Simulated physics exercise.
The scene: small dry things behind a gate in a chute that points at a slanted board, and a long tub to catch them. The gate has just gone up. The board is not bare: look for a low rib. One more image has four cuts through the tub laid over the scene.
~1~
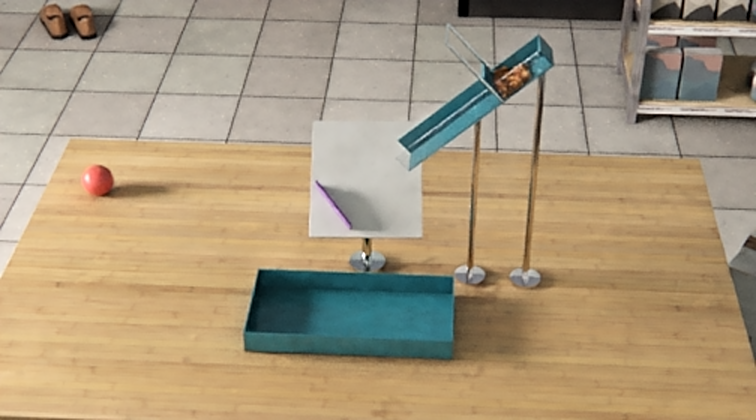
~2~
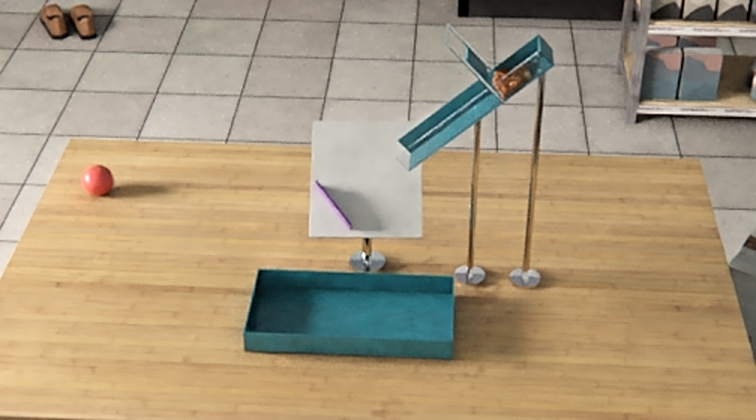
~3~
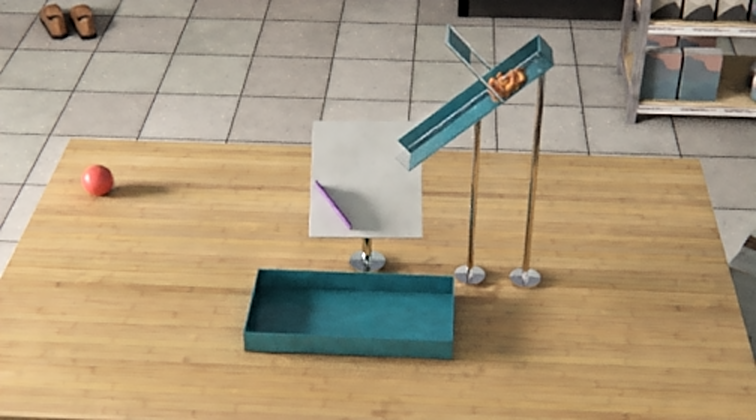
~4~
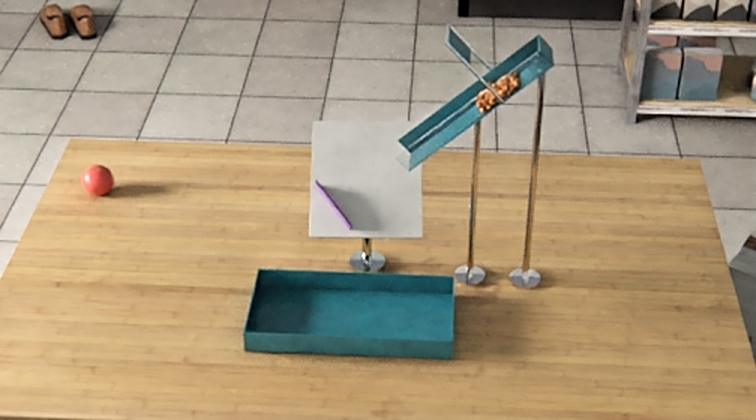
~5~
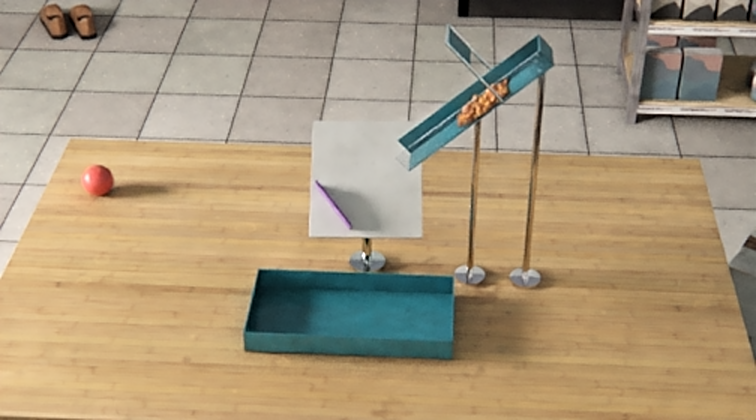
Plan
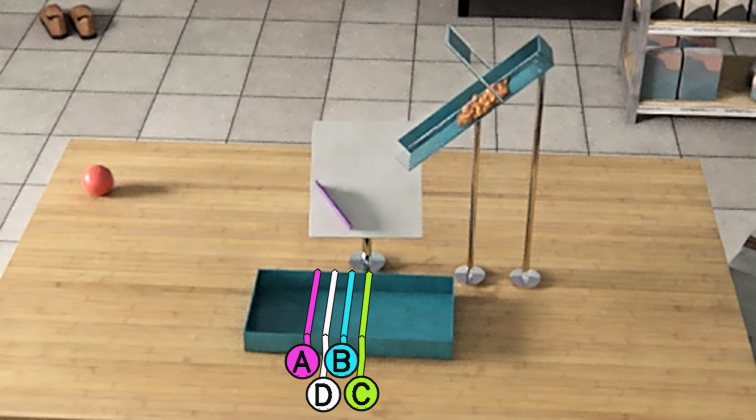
On a wooden table with a teal tub and a tilted white board, a clear gate stood raised on a sloping teal chute, and a clump of small orange-brown bits slid partway down it, spreading out.
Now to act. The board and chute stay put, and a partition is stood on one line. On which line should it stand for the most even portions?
The best line is C.
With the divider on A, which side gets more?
Right.
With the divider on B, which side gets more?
More lands on the right.
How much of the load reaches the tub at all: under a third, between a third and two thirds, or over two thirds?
Over two thirds.
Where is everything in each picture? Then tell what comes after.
Load behind the gate near (512, 79), bits of cat kibble; lip of the chute near (410, 162), sloping fairly steeply, in the first picture.
Middle of the board near (367, 178), tilted fairly steeply; middle of its low edge near (366, 237); of its high edge near (367, 121), in the second picture.
Front corners of the tub near (244, 332) and (452, 341), empty; front of the load near (493, 88), in the third picture.
Middle of the load near (498, 96); its front near (480, 105), close to a quarter of the way to the lip; rib from (316, 180) to (350, 225), in the fourth picture.
Middle of the load near (482, 101); its front near (461, 121), close to half of the way to the lip, in the fifth picture.
On the marked copy, line A crosses the front rim at (307, 335); line B crosses the front rim at (343, 336); line C crosses the front rim at (361, 337); line D crosses the front rim at (325, 336).
Choosing A, of what is caught, only a few on the left of the divider, all but a few on the right.
Choosing B, of what is caught, a small share on the left of the divider, the bulk on the right.
Choosing C, of what is caught, close to two thirds on the left of the divider, close to a third on the right.
Choosing D, of what is caught, a small share on the left of the divider, all but a few on the right.
